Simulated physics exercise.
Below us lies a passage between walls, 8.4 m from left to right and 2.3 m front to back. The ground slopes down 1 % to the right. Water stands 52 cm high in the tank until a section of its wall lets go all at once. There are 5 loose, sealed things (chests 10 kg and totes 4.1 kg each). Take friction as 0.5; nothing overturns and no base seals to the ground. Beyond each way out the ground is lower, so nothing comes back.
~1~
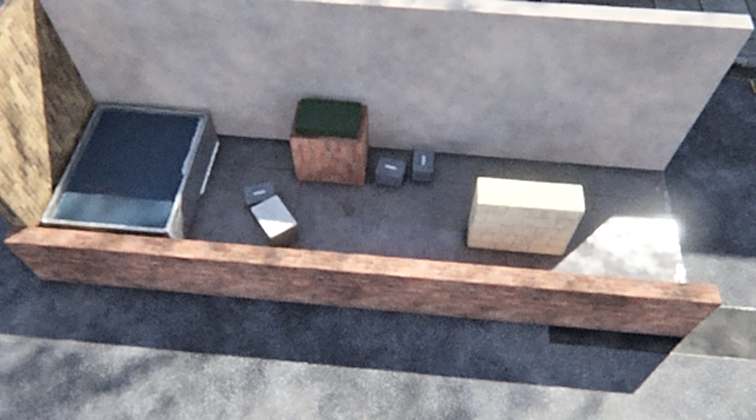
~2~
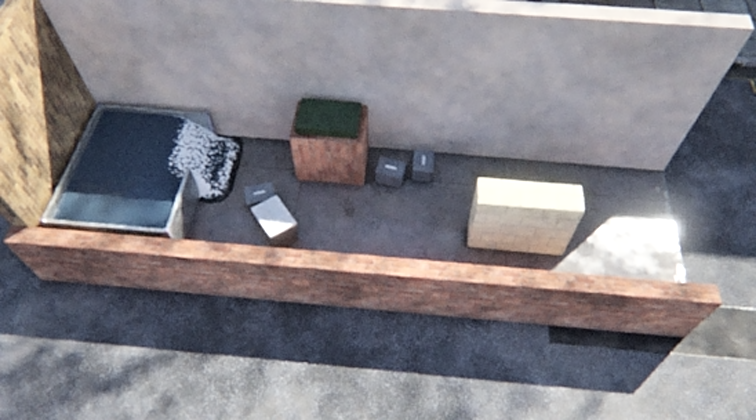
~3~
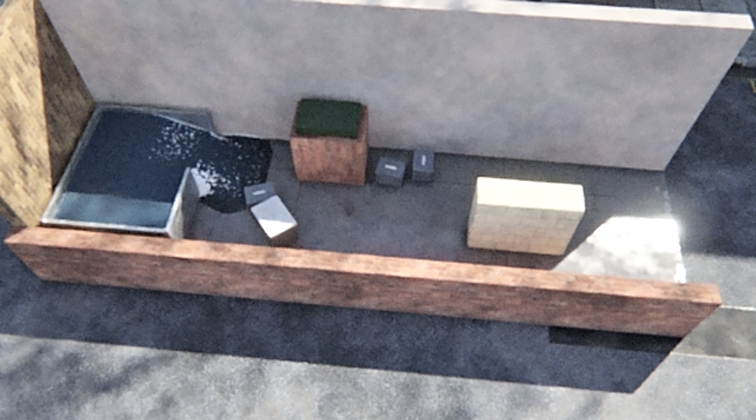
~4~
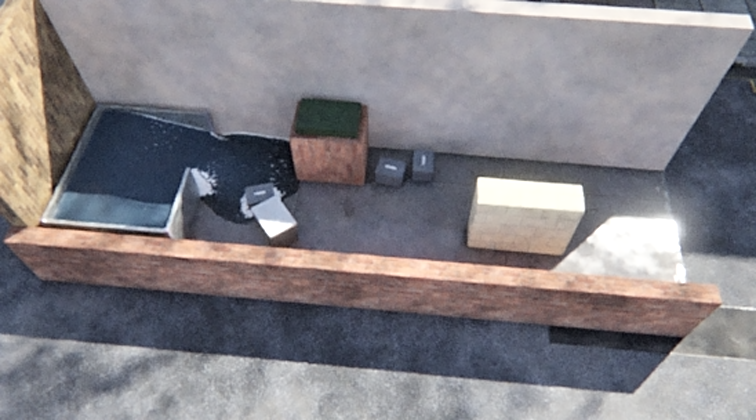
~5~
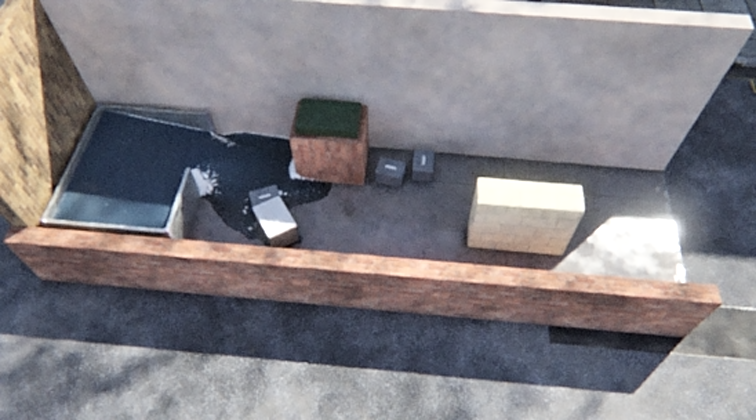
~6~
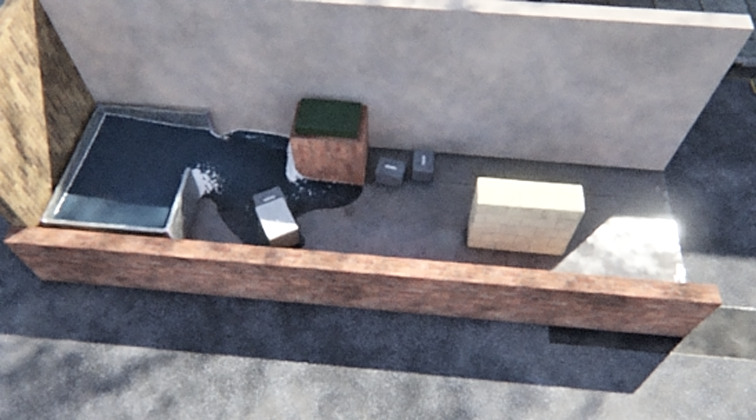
In a walled passage, dark water pours from a tank, spreads right and nudges small boxes.
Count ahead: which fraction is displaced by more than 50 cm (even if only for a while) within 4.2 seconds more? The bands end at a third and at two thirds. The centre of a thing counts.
Share: From one to two thirds.
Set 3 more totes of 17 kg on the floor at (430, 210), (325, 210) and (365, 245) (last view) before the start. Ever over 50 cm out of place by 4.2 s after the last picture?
In that order: Less, past it, past it.
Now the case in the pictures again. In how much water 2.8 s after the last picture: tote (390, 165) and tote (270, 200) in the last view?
Roughly 0 and 9 cm.
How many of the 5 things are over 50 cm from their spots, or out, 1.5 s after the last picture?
By then 2.
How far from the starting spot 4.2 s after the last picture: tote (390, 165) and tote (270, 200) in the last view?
In turn: 0 cm, 300 cm.
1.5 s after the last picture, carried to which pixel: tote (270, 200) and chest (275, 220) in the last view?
Near (340, 222) and (311, 238).
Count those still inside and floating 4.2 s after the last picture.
1 of them.
Then, 0.4 s after the last picture 0 of 5 are over 50 cm from their spots; 1 afloat.
Then, 1.5 s after the last picture 2 of 5 are over 50 cm from their spots; 2 afloat.
Then, 2.8 s after the last picture 2 of 5 are over 50 cm from their spots; 2 afloat.
Then, 4.2 s after the last picture 2 of 5 are over 50 cm from their spots, and 2 have been at some point; 1 afloat.
